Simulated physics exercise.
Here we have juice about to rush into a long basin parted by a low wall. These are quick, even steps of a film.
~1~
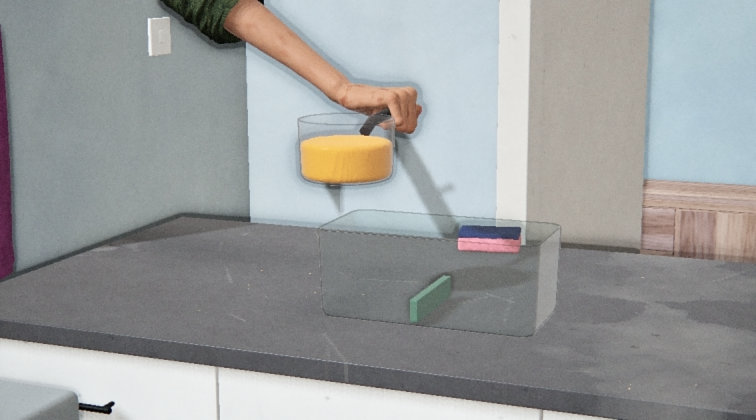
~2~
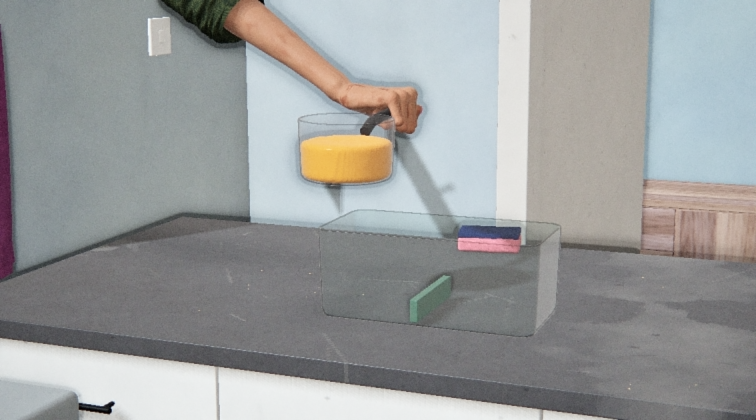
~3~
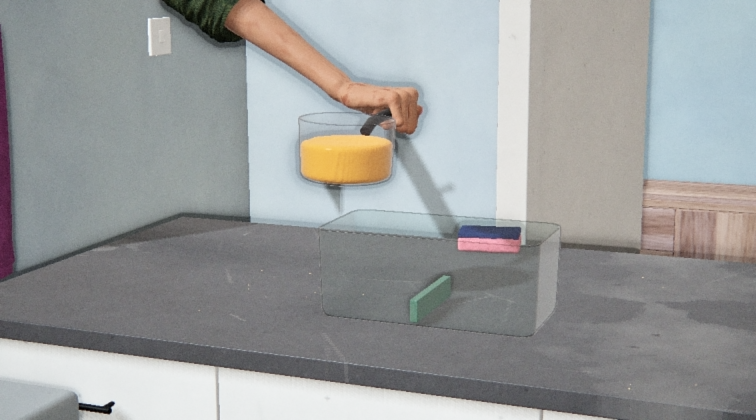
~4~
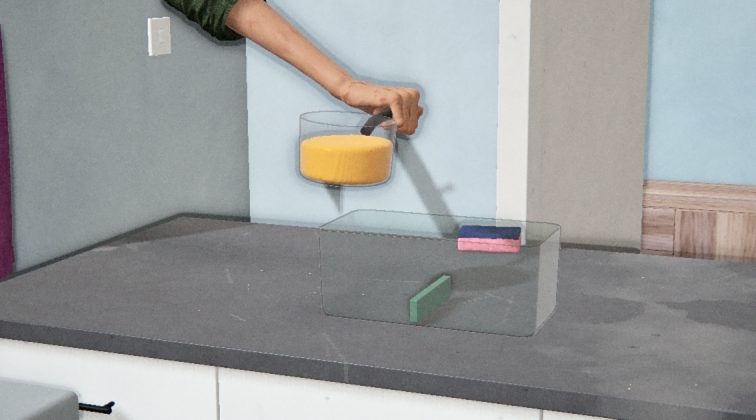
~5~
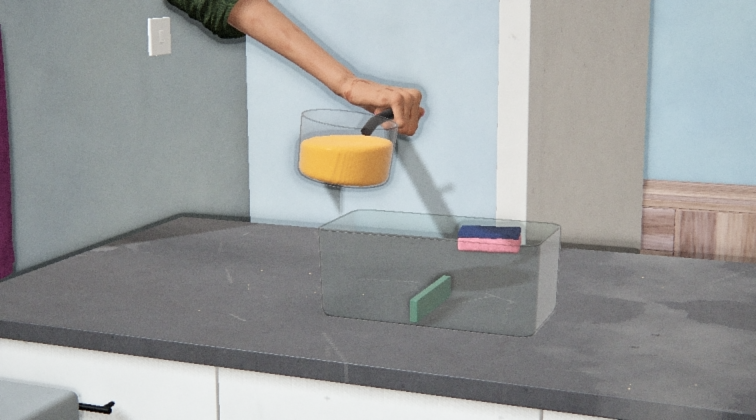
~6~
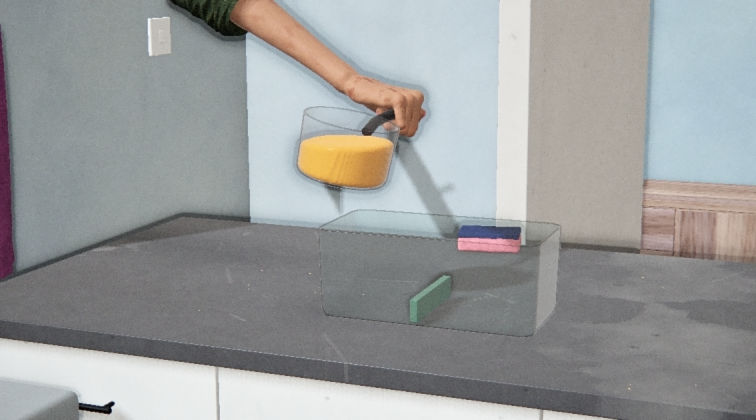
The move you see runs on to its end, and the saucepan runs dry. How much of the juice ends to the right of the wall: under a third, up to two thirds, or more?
It comes to from a third to two thirds.
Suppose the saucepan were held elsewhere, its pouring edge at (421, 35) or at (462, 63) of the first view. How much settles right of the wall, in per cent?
The first gives 90 %, the second 85 %.
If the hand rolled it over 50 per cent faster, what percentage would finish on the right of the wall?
Close to 45 per cent.
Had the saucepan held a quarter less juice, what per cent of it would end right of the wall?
It comes to 35 per cent or so.
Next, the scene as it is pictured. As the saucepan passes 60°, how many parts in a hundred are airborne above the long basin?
Near 15 %.
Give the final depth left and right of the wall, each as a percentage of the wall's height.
Left: 50 %. Right: 40 %.
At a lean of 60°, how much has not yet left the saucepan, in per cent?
Some 80 per cent.
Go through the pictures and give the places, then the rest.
Tilt 0°; pouring edge (391, 122); surface from (307, 140) to (390, 144); the long basin's rim runs from (337, 220) to (550, 237); the wall's top is at (431, 289), in the first picture.
Tilt 1°; pouring edge (391, 123); surface from (307, 140) to (390, 144), in the second picture.
Tilt 2°; pouring edge (392, 124); surface from (307, 140) to (391, 145), in the third picture.
Tilt 4°; pouring edge (393, 126); surface from (308, 140) to (391, 144), in the fourth picture.
Tilt 8°; pouring edge (394, 129); surface from (307, 140) to (391, 145), in the fifth picture.
Tilt 12°; pouring edge (395, 133); surface from (307, 139) to (392, 145), in the sixth picture.
A moment on, the saucepan is tipped part way and 82 per cent is still to pour, 3 is left of the wall and 0 right of it.
Next, the saucepan is tipped on its side and 28 per cent is still to pour, 19 is left of the wall and 42 right of it.
Then the saucepan is tipped on its side and 5 per cent is still to pour, 42 is left of the wall and 50 right of it.
Later the saucepan is tipped on its side and 1 per cent is still to pour, 48 is left of the wall and 51 right of it.
In the end 49 per cent lies left of the wall, 51 right of it and 0 outside.
